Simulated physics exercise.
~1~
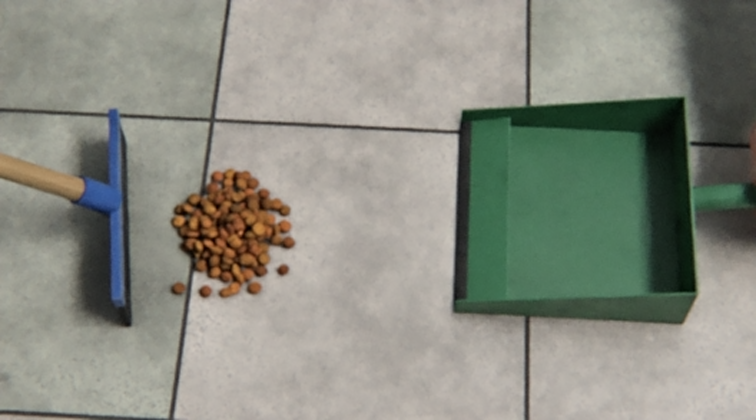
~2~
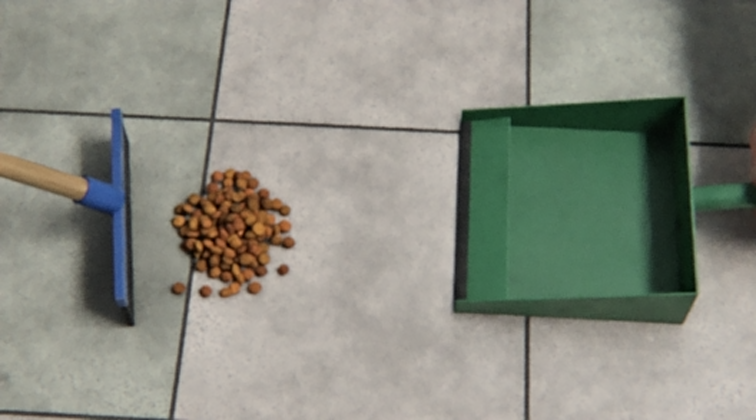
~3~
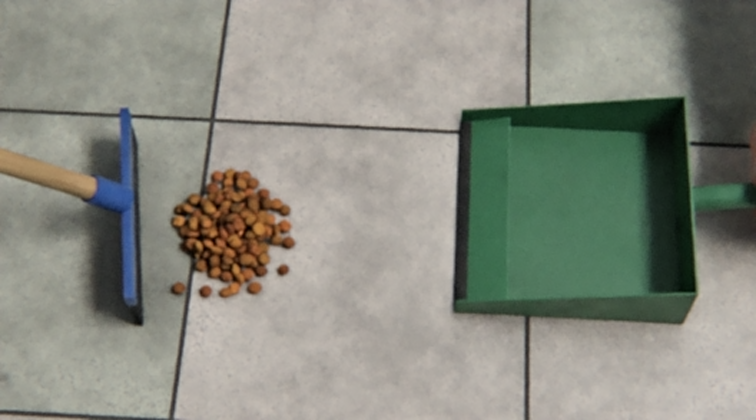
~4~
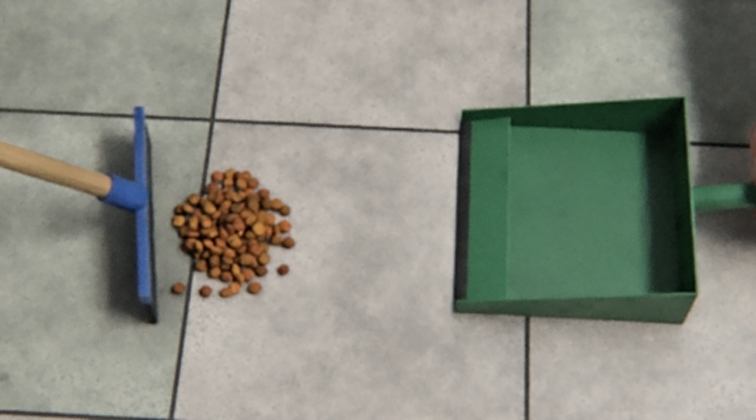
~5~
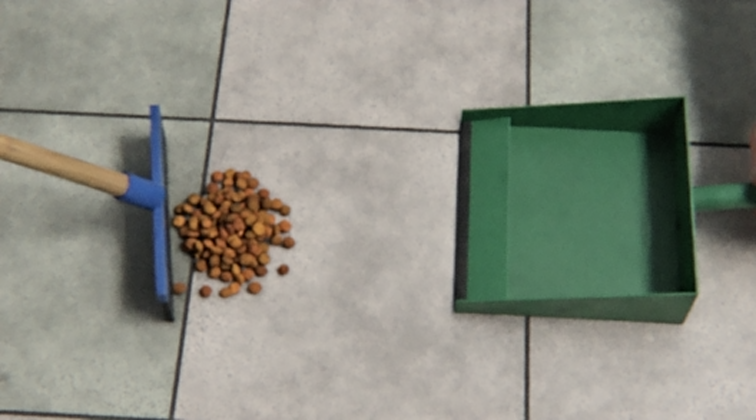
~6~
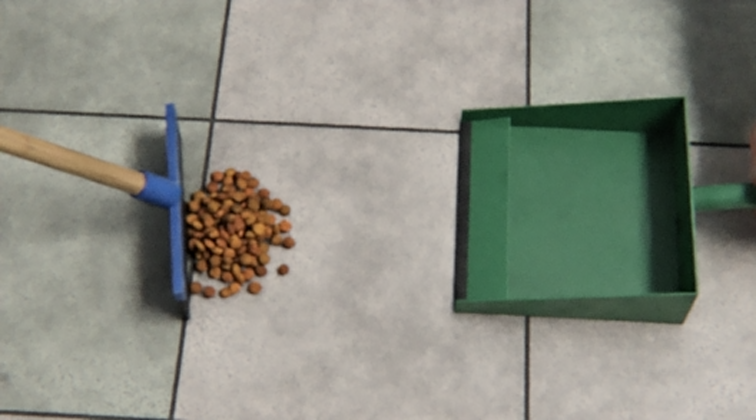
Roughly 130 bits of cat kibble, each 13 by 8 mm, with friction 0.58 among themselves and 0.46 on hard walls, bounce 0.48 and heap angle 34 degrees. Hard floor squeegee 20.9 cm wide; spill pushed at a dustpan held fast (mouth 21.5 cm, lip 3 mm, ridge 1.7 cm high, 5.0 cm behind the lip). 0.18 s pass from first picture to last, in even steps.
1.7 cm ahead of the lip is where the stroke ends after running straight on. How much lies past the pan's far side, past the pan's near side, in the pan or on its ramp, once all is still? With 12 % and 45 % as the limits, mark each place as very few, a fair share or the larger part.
My call: Past the pan's far side: Very few; past the pan's near side: Very few; in the pan or on its ramp: A fair share.
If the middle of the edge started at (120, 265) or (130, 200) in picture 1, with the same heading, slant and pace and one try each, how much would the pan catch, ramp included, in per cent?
Close to 20 in a hundred, then close to 25 in a hundred.
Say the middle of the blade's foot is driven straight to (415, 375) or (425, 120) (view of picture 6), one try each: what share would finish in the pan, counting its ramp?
Some 0 per cent on the first try, 25 per cent on the second.
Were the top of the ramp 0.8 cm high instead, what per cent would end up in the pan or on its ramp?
About 30 %.
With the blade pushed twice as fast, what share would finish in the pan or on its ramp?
Share: Close to 35 %.
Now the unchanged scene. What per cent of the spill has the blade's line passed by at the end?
5 %.
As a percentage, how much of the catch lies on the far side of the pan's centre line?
Roughly 40 in a hundred.
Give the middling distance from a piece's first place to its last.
Roughly 22 centimetres.
Then, 0.27 s after the last picture, middle of the blade 15 cm from the lip; 0 % over the lip, far side 0 %, near side 5 %.
Then, 0.45 s after the last picture, middle of the blade 8 cm from the lip; 0 % over the lip, far side 0 %, near side 5 %.
Then, 0.75 s after the last picture, middle of the blade 3 cm from the lip; 30 % over the lip, far side 0 %, near side 5 %.
In the end, far side 0 %, near side 5 %, pan 30 %, in front of the lip or behind the blade 65 %.
